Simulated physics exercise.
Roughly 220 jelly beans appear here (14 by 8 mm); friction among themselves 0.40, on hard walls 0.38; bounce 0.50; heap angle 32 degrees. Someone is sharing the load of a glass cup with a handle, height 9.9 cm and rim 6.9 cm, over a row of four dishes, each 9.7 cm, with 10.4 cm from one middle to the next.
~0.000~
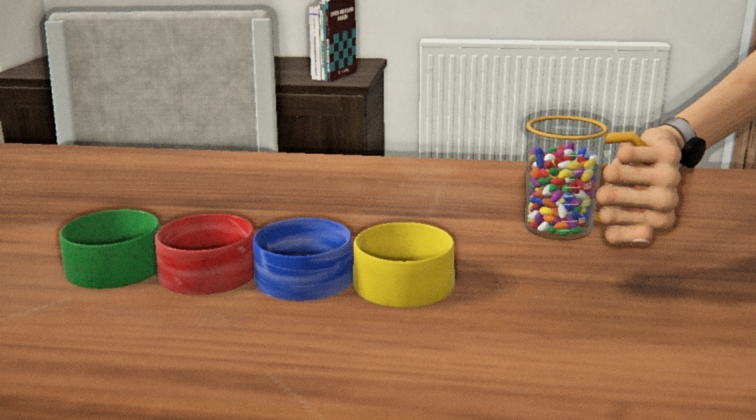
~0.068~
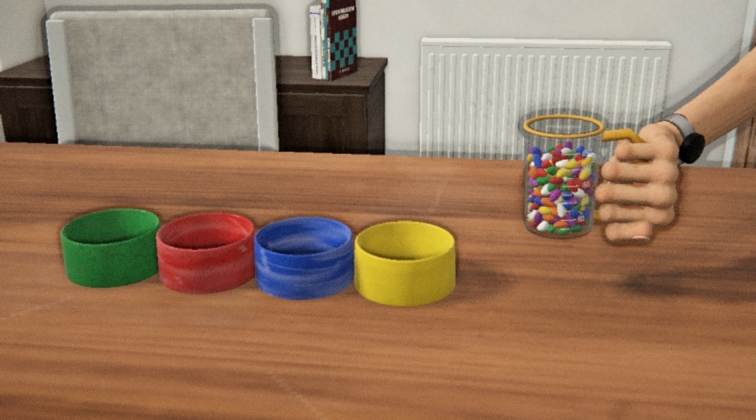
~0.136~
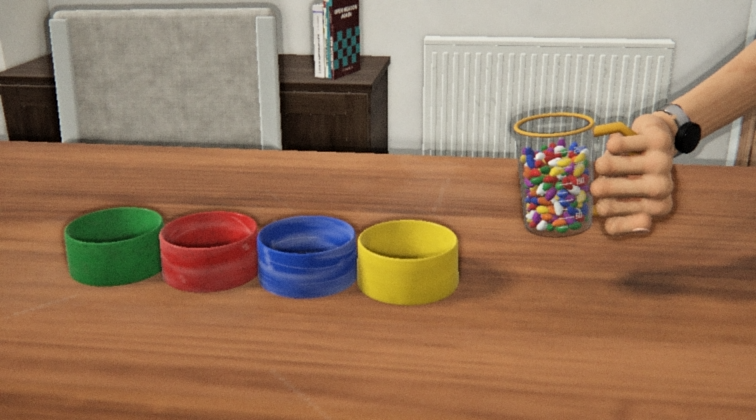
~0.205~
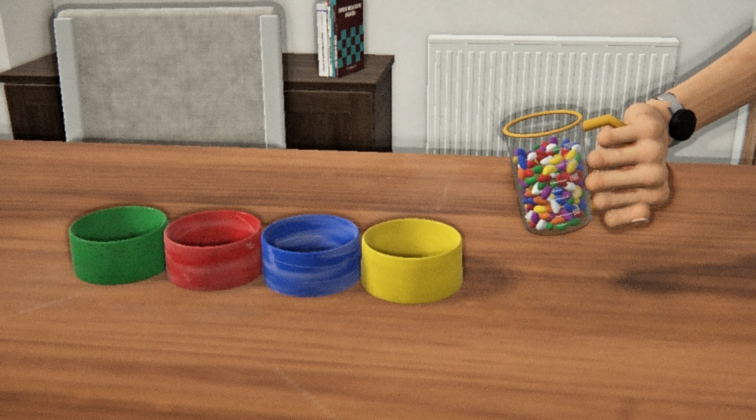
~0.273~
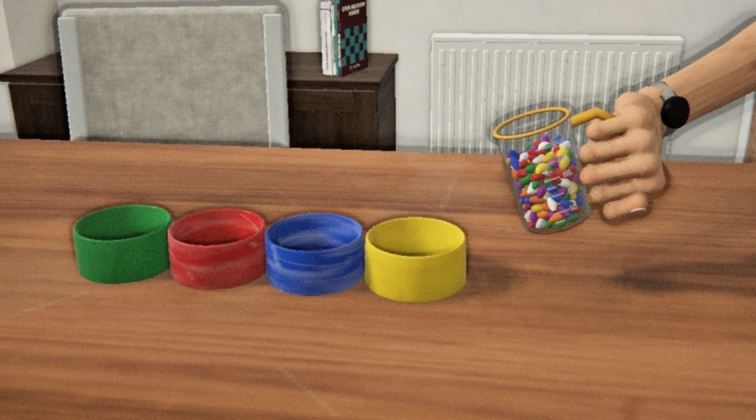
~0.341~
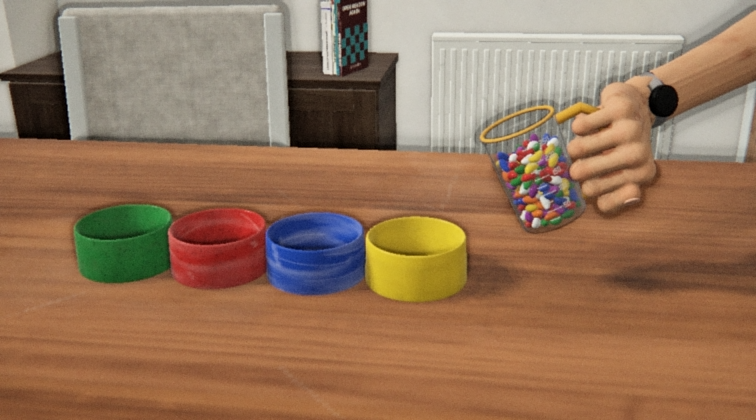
A hand tilting a clear handled cup of colourful jelly beans leftward beside green, red, blue and yellow dishes on a wooden table.
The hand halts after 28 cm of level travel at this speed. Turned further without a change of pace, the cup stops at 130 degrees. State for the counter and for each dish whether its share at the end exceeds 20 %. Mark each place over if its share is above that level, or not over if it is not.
Red dish: Not over, blue dish: Over, green dish: Not over, yellow dish: Not over, counter: Not over.
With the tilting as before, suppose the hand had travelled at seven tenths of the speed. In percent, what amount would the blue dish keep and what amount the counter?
Then the blue dish gets 10 and the counter 20.
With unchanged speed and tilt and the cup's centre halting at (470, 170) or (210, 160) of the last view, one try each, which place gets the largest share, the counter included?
First try: Yellow; second try: Blue.
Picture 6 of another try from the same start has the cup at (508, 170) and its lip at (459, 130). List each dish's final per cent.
Final shares - red 100 %, blue 0 %, green 0 %, yellow 0 %.
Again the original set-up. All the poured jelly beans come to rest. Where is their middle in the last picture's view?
When it all comes to rest, the middle is near (308, 251).
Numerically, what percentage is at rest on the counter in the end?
Estimate: Close to 0 %.
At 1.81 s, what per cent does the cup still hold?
I reckon around 0 per cent.
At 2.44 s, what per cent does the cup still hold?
Close to 0 per cent of the load, I'd guess.
After 1.22 s, tilt 98 degrees; cup holds 95 %, blue 5 %.
After 1.81 s, tilt 130 degrees; cup holds 0 %, blue 100 %.
After 2.44 s, tilt 130 degrees; cup holds 0 %, blue 100 %.
By 2.7 s all is still; red 0 %, blue 100 %, green 0 %, yellow 0 %, counter 0 %.
